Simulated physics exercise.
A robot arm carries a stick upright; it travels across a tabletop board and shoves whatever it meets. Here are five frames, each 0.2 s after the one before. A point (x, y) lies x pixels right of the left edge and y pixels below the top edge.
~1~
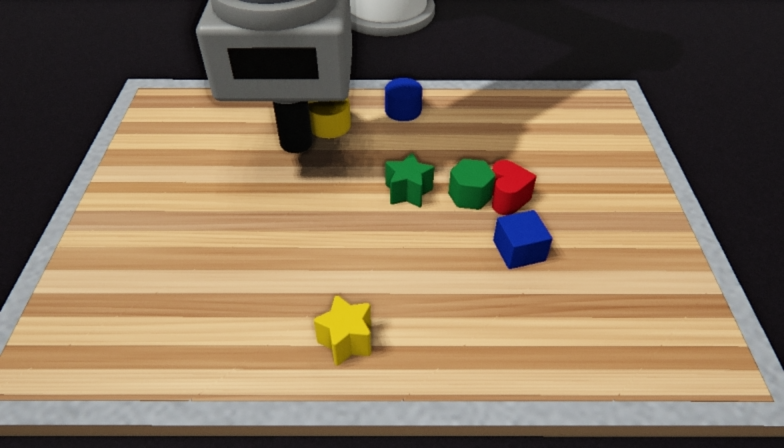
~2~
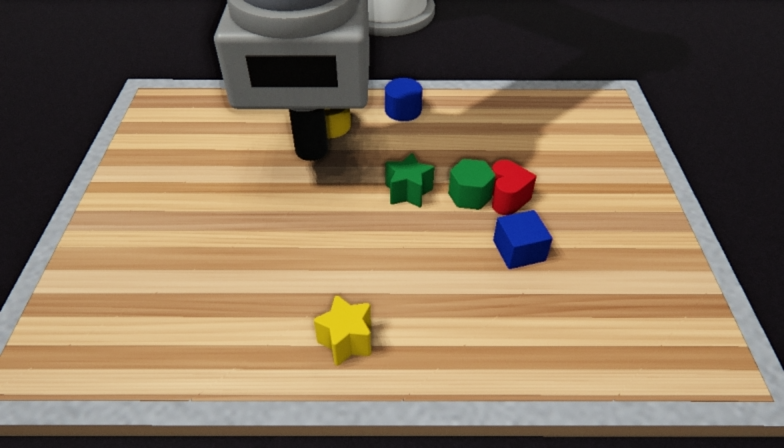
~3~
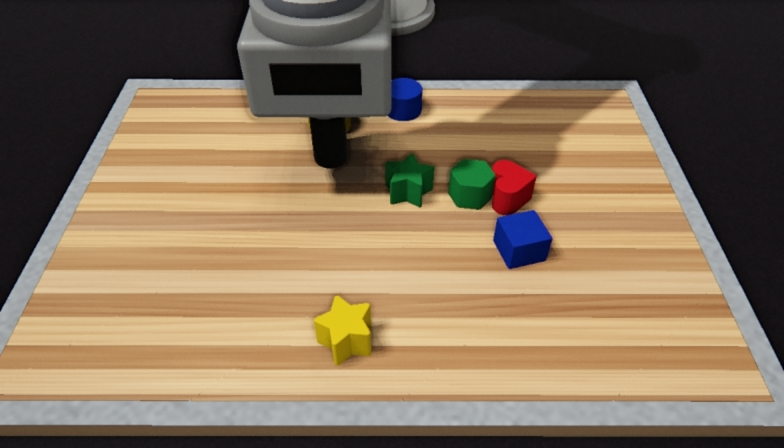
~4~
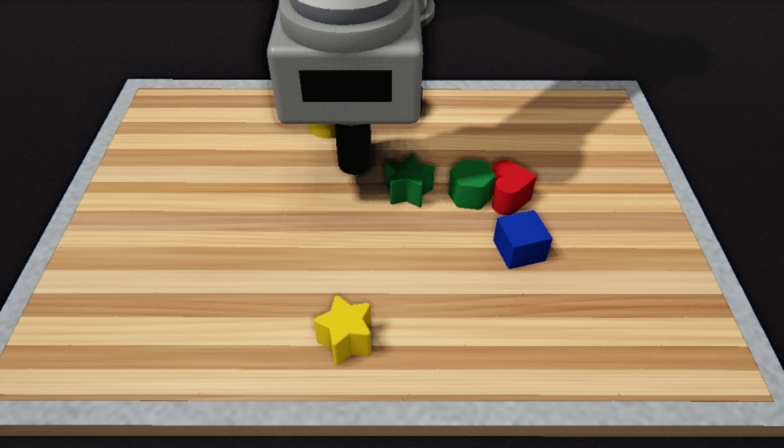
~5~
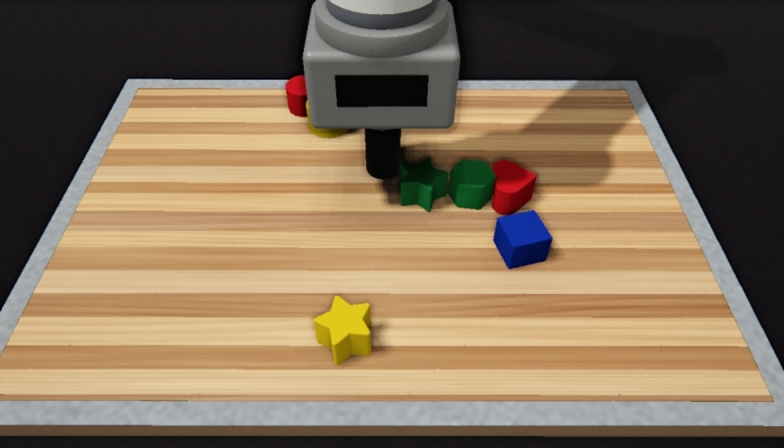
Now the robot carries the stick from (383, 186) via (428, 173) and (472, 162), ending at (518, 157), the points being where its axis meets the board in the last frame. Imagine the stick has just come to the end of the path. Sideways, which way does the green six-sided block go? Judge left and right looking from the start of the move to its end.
Sideways shift: Right.
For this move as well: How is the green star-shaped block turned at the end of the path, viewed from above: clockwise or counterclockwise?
From above, clockwise.
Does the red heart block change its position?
Yes, I think so.
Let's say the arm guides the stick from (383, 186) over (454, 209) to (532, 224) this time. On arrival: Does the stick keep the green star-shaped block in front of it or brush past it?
It remains before the stick.
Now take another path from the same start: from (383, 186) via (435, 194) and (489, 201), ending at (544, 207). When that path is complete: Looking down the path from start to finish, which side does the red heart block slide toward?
Toward the left.
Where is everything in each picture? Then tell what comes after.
In the first picture, stick tip (297, 145); block tops, green star-shaped block (409, 169); green six-sided block (473, 172); red heart block (512, 175).
In the second picture, stick (312, 152); blocks unchanged.
In the third picture, stick (331, 159); blocks unchanged.
In the fourth picture, stick (355, 165); blocks unchanged.
In the fifth picture, stick (383, 170); green star-shaped block (422, 172); green six-sided block (473, 172); red heart block (512, 175).
What follows on the original path. One third of the way, stick (429, 156); green star-shaped block (442, 170), turned 70° clockwise; green six-sided block (486, 178); red heart block (523, 177).
Two thirds of the way, stick (474, 146); green star-shaped block (444, 168), turned 90° clockwise; green six-sided block (488, 180), turned 10° anticlockwise; red heart block (524, 178).
At the end, stick (521, 141); green star-shaped block (444, 168), turned 90° clockwise; green six-sided block (488, 180), turned 10° anticlockwise; red heart block (524, 178).
